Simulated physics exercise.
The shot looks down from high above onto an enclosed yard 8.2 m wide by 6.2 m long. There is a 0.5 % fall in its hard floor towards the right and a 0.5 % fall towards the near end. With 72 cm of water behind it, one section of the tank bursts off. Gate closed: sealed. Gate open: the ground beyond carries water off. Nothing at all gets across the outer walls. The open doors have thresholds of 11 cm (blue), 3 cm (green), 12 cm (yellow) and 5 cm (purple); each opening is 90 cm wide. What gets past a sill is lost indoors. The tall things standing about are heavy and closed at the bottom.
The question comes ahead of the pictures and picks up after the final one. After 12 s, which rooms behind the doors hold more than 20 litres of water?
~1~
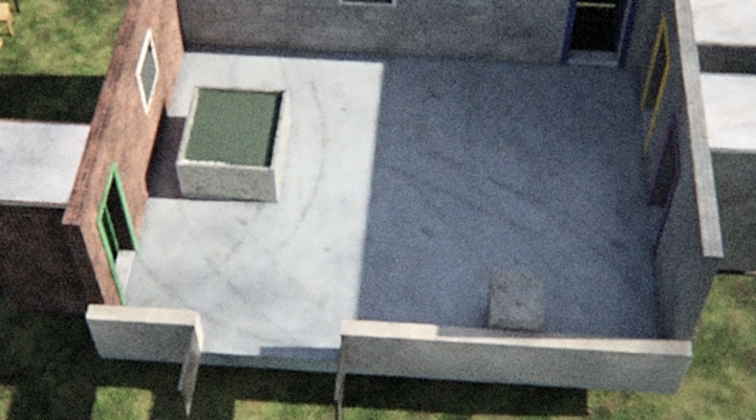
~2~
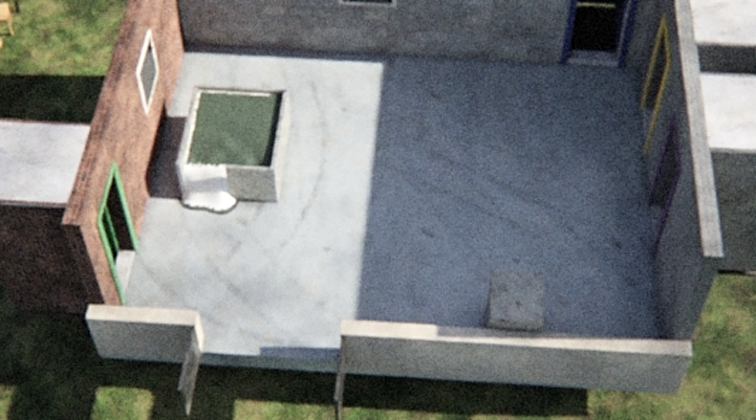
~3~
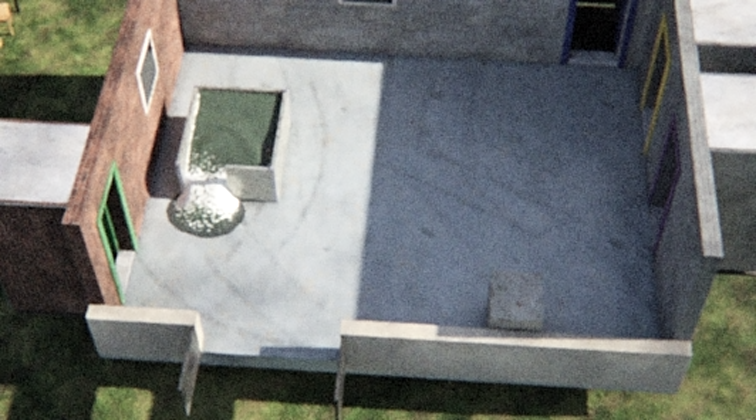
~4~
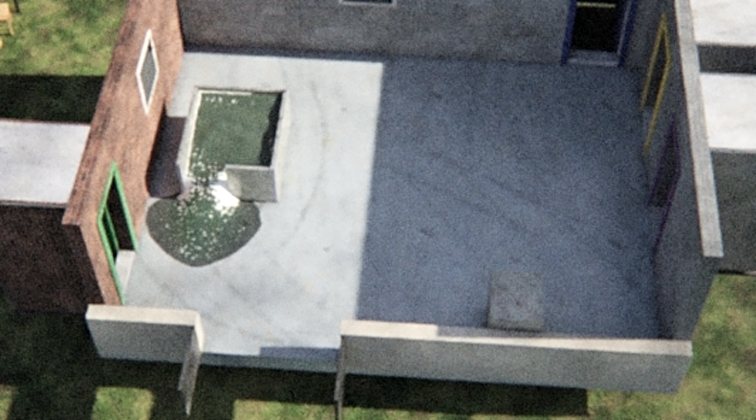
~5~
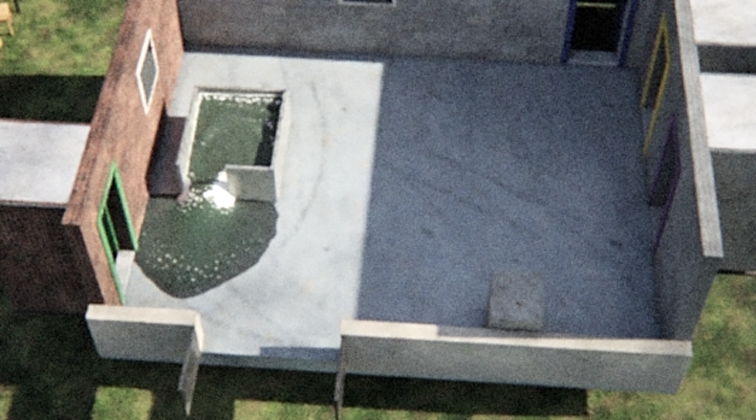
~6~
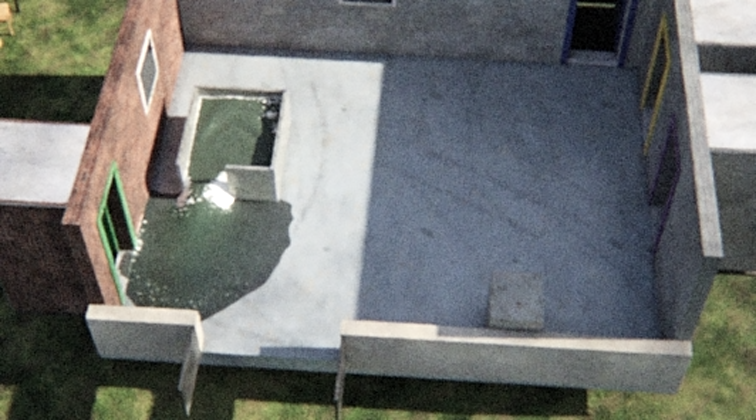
Room by room: Behind the blue door 20 litres at most, behind the green door more than 20 litres, behind the yellow door 20 litres at most, behind the purple door 20 litres at most.
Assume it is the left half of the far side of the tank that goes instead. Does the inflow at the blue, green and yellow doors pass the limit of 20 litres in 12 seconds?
For blue, too little; for green, too little; for yellow, too little.
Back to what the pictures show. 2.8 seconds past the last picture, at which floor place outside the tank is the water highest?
Near (116, 332).
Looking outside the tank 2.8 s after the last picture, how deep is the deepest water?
It tops out at some 22 cm.
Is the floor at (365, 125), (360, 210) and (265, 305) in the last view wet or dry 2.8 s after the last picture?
Untouched, untouched, soaked.
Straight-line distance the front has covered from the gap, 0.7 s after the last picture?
Distance: Approx. 3.2 m.
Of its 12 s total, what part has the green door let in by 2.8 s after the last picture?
About 45 per cent.
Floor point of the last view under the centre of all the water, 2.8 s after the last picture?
The water's centre is around (228, 227).
Then, 0.7 s after the last picture water covers 15 % of the floor and is deepest (44 cm) near (116, 332); blue door not reached, green door 13 cm at the sill, 20 L in, yellow door not reached, purple door not reached.
Then, 1.5 s after the last picture water covers 15 % of the floor and is deepest (34 cm) near (116, 332); blue door not reached, green door 10 cm at the sill, 53 L in, yellow door not reached, purple door not reached.
Then, 2.8 s after the last picture water covers 20 % of the floor and is deepest (22 cm) near (116, 332); blue door not reached, green door 12 cm at the sill, 112 L in, yellow door not reached, purple door not reached.
Then, 6.3 s after the last picture water covers 35 % of the floor and is deepest (10 cm) near (116, 332); blue door not reached, green door 8 cm at the sill, 211 L in, yellow door not reached, purple door not reached.
Then, 11.3 s after the last picture water covers 50 % of the floor and is deepest (5 cm) near (116, 332); blue door not reached, green door 4 cm at the sill, 246 L in, yellow door 3 cm at the sill, 0 L in, purple door 3 cm at the sill, 0 L in.
